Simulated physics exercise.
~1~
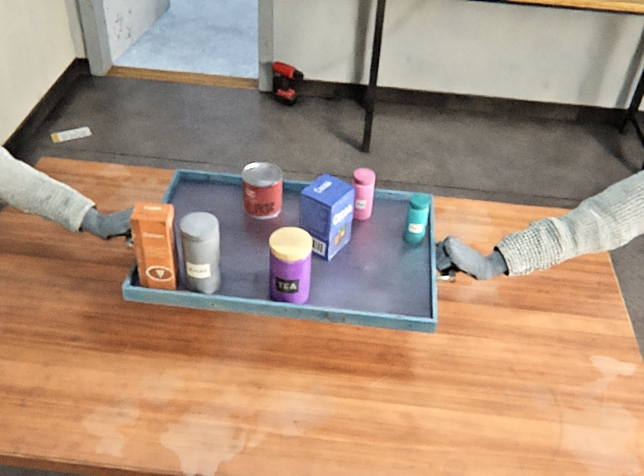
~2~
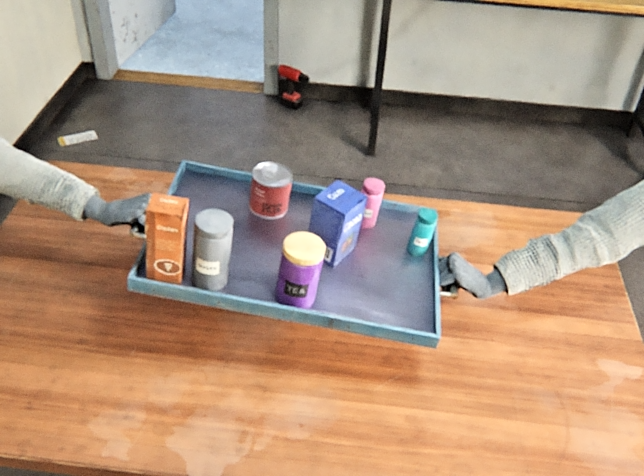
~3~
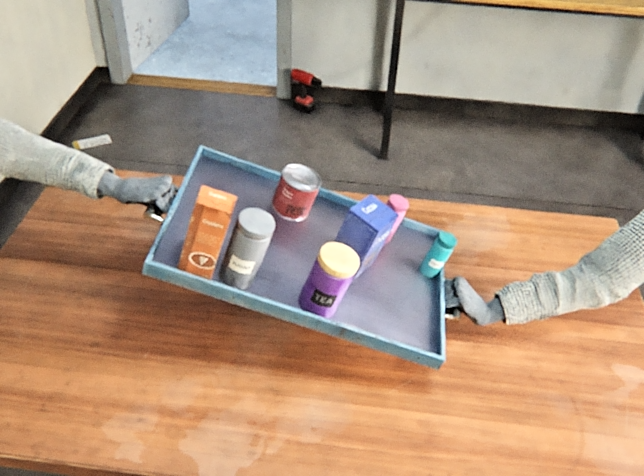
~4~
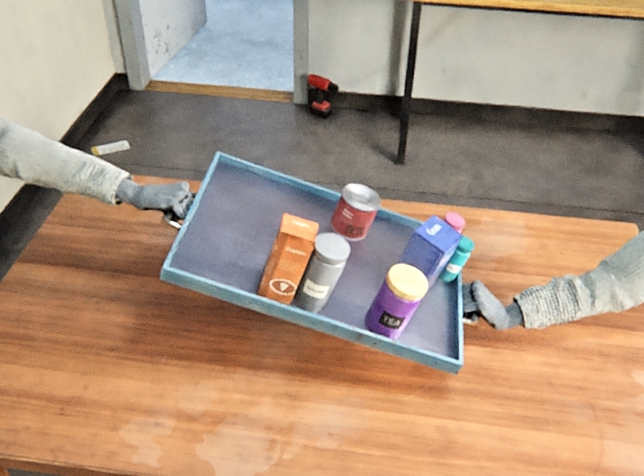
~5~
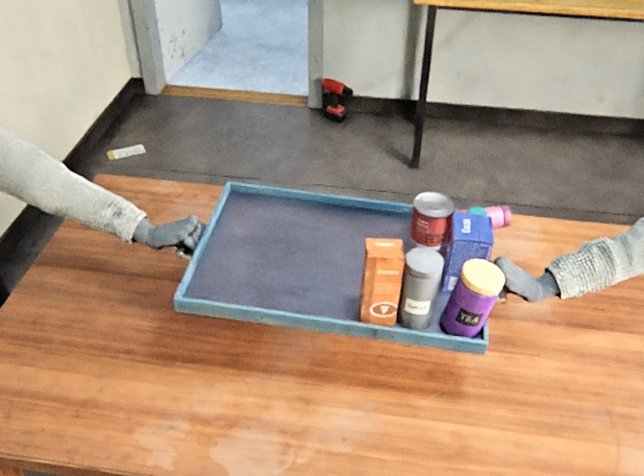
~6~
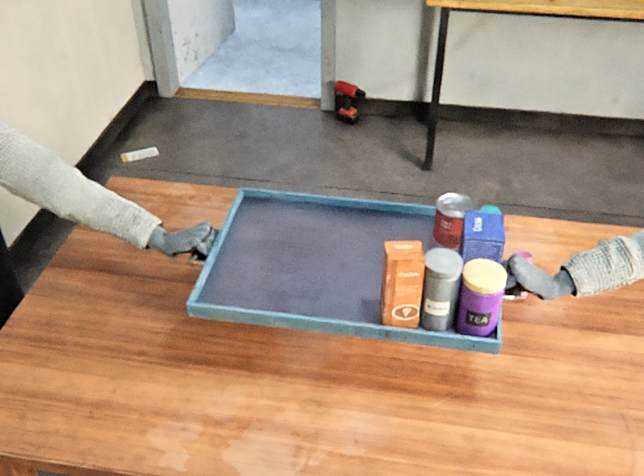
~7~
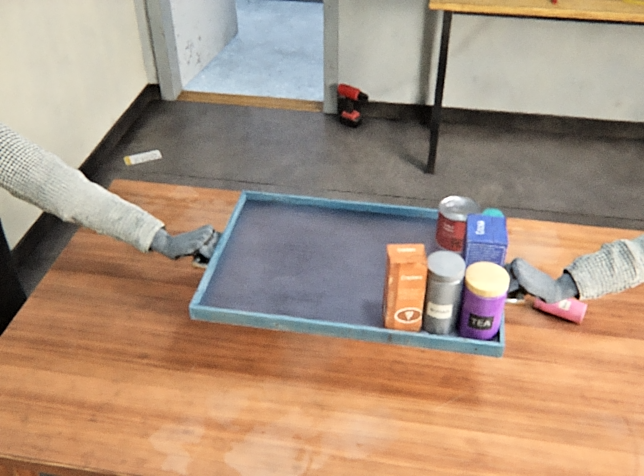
A blue-rimmed tray of cartons, jars and tins, held by two gloved hands above a wooden table, tilted down to the right, sending the items sliding that way, then levelled with most bunched at that end while a pink shaker tumbled onto the table.
